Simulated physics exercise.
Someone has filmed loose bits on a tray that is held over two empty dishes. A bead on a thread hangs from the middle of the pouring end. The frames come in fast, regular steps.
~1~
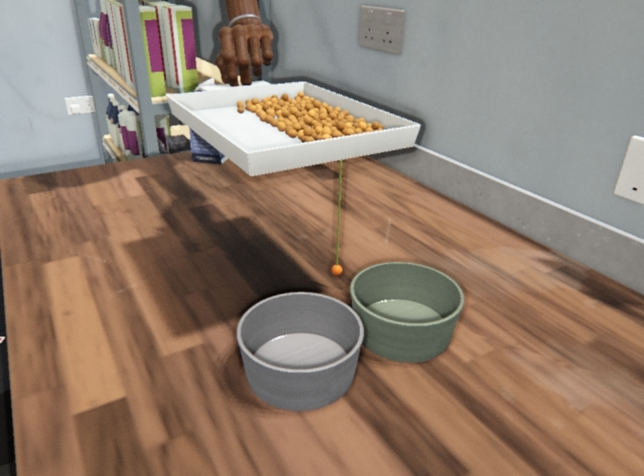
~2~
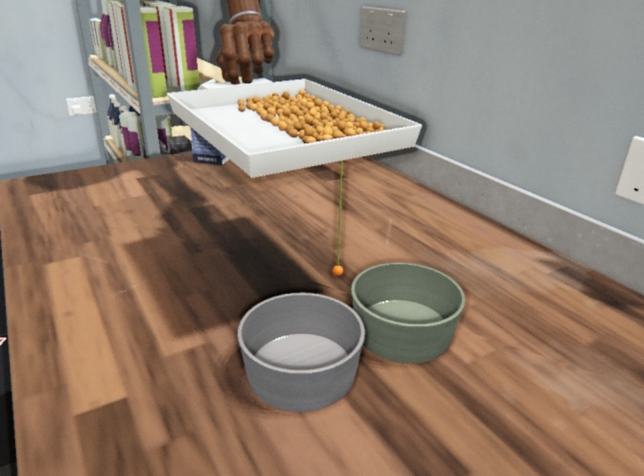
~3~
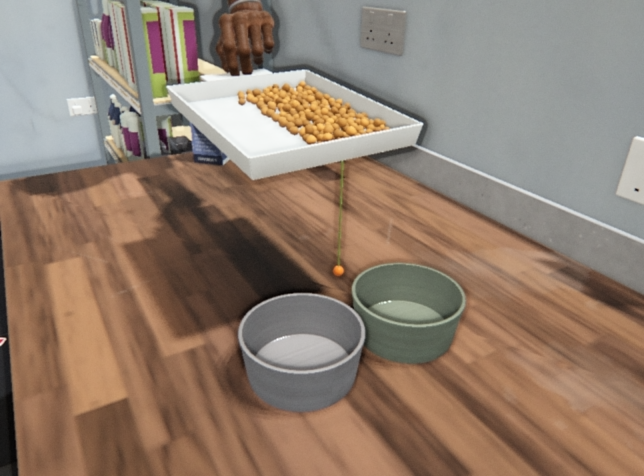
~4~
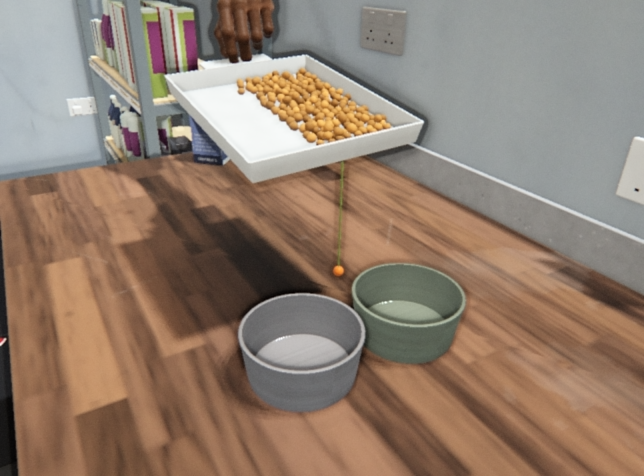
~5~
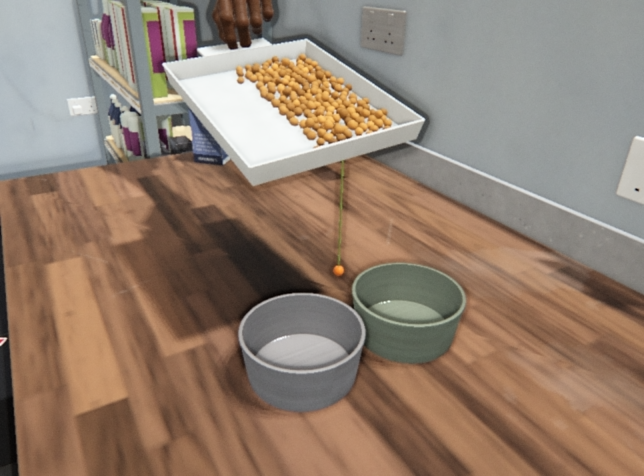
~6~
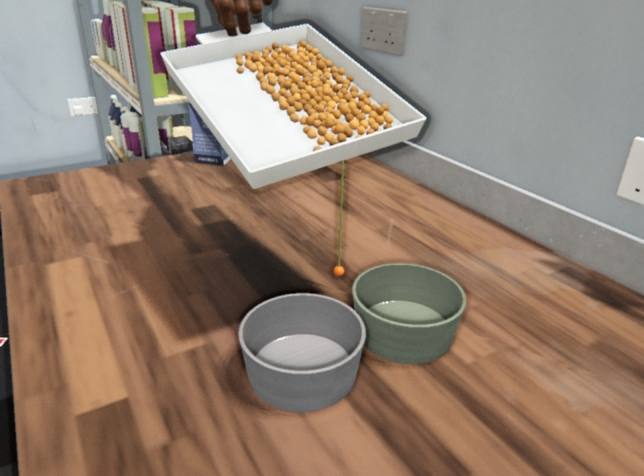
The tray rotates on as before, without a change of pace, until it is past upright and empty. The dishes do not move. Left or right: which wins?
More goes to the left-hand dish.
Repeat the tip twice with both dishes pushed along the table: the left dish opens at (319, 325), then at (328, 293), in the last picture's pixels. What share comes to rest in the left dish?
Roughly 60 per cent, and 20 per cent.
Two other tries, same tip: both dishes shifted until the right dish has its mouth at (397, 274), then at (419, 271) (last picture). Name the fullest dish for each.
One: The dish on the left. Two: The left-hand dish.
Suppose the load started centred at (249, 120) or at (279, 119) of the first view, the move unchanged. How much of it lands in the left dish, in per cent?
Roughly 80 per cent, and 80 per cent.
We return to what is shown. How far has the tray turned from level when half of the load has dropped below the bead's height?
Around 115° of tilt.
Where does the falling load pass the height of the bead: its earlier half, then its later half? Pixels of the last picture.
The first part at (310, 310); the rest at (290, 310).
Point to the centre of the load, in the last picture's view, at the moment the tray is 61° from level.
At about (301, 115).
Shortly afterwards, tray tipped steeply; all but a few on the tray; only a few in the air.
Next, tray tipped right over; all but a few on the tray; only a few in the left dish; only a few outside both; only a few in the air.
Some moments later, tray tipped past a quarter turn; near two thirds in the left dish; only a few in the right dish; near a quarter outside both; only a few in the air.
In the end, tray tipped past a quarter turn; near two thirds in the left dish; only a few in the right dish; near a quarter outside both.
